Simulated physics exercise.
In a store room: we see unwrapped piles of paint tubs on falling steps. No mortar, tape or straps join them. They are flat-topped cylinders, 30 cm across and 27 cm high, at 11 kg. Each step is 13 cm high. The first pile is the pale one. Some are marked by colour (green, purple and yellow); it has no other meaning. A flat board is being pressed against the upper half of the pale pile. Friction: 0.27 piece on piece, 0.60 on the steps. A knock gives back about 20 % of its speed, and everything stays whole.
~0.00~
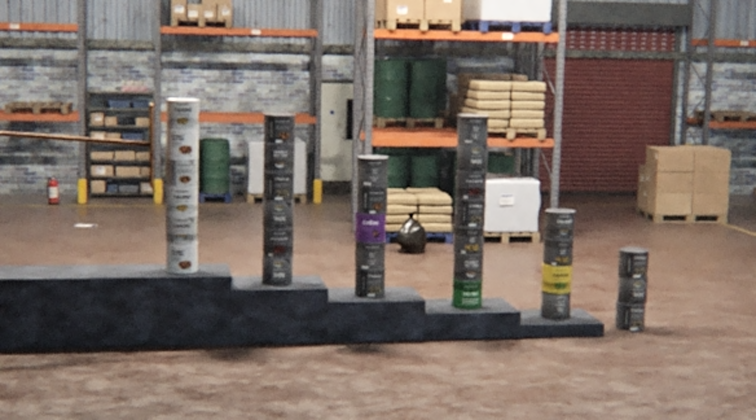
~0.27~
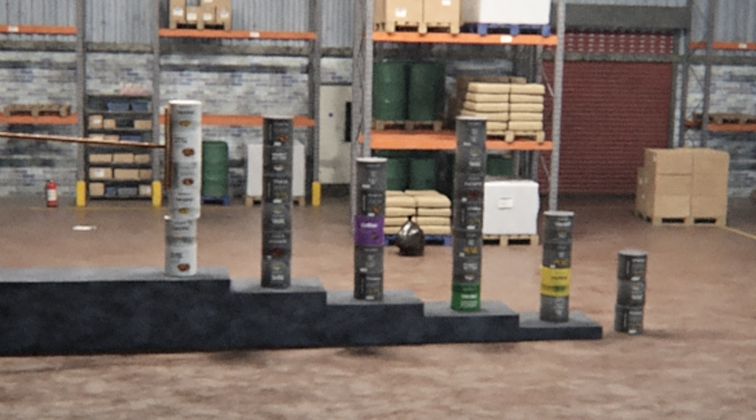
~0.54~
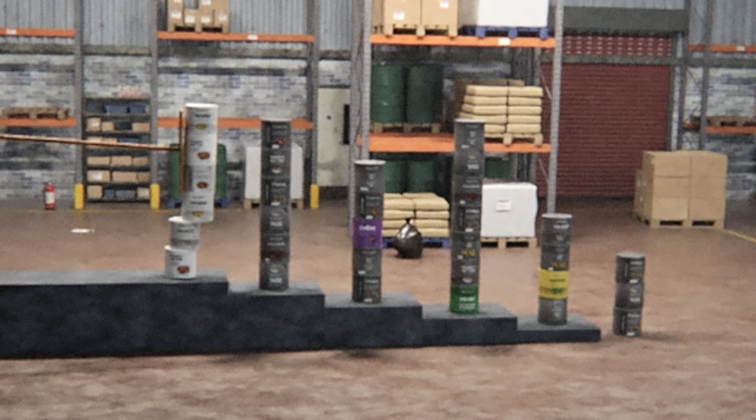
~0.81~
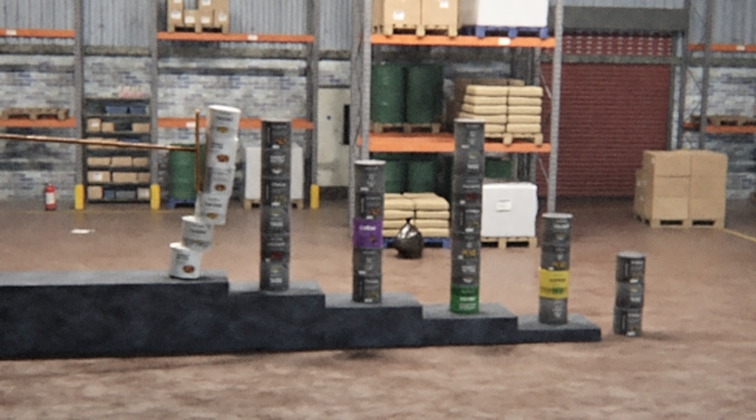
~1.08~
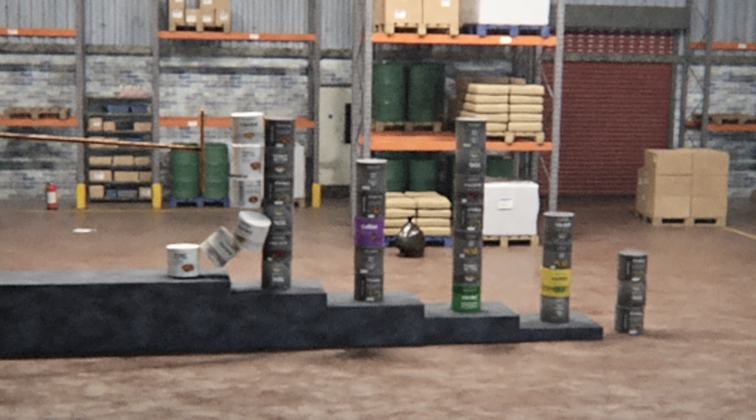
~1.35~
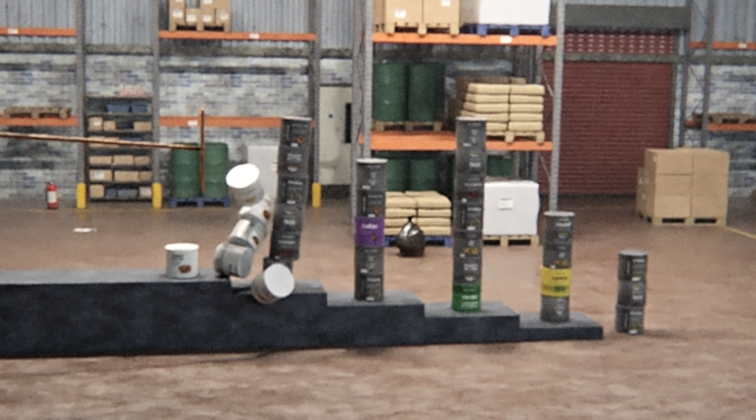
In a store room, a flat board at the end of a long pole pushes rightward into the upper half of a pale pile of tubs on descending steps. The upper tubs slide right, then lean and break apart against the neighbouring dark pile, which tilts slightly, while one pale tub remains upright.
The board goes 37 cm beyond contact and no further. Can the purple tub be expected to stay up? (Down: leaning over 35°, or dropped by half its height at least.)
The purple tub drops.
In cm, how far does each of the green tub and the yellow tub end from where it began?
About: Green 0, yellow 70.
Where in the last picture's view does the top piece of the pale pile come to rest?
Around (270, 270).
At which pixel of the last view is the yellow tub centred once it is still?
Around (601, 311).
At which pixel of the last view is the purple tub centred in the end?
At about (436, 288).
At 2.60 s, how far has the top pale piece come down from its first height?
About 140 cm.
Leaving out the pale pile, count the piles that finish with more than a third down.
5 of them.
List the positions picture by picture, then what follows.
In the first frame (we follow the side turned to the camera), board (151, 135) 11 cm short; purple tub (373, 229); yellow tub (561, 280); green tub (471, 295); no other piece has moved.
Board (166, 138) 39 mm in; purple tub (371, 231), in the second frame.
Board (181, 141) 19 cm in; purple tub (370, 234), in the third frame.
Board (198, 141) 34 cm in, top of the pale pile leaning 8°; purple tub (370, 234); no other piece has moved, in the fourth frame.
Board (203, 140) 37 cm in, stopped; purple tub (371, 233); no other piece has moved, in the fifth frame.
Board (203, 140) 37 cm in, stopped, top of the pale pile leaning 38°; purple tub (372, 232); green tub (470, 299); yellow tub (560, 283); steepest lean 4°, the tub at (290, 219); 6 stirred so far, in the sixth frame.
Around 2.60 s, 5 of the pale pile down; 10 of the 25 other tubs down; purple tub tipped 36°, 11 cm lower.
Around 4.08 s, 5 of the pale pile down; 19 of the 25 other tubs down; purple tub on its side; yellow tub tipped 38°.
Finally (5.4 s), 5 of the pale pile down; 23 of the 25 other tubs down; purple tub on its side; yellow tub on its side; green tub displaced 24 mm. Seen by the last camera, middles, purple tub near (436, 288), yellow tub near (601, 311).
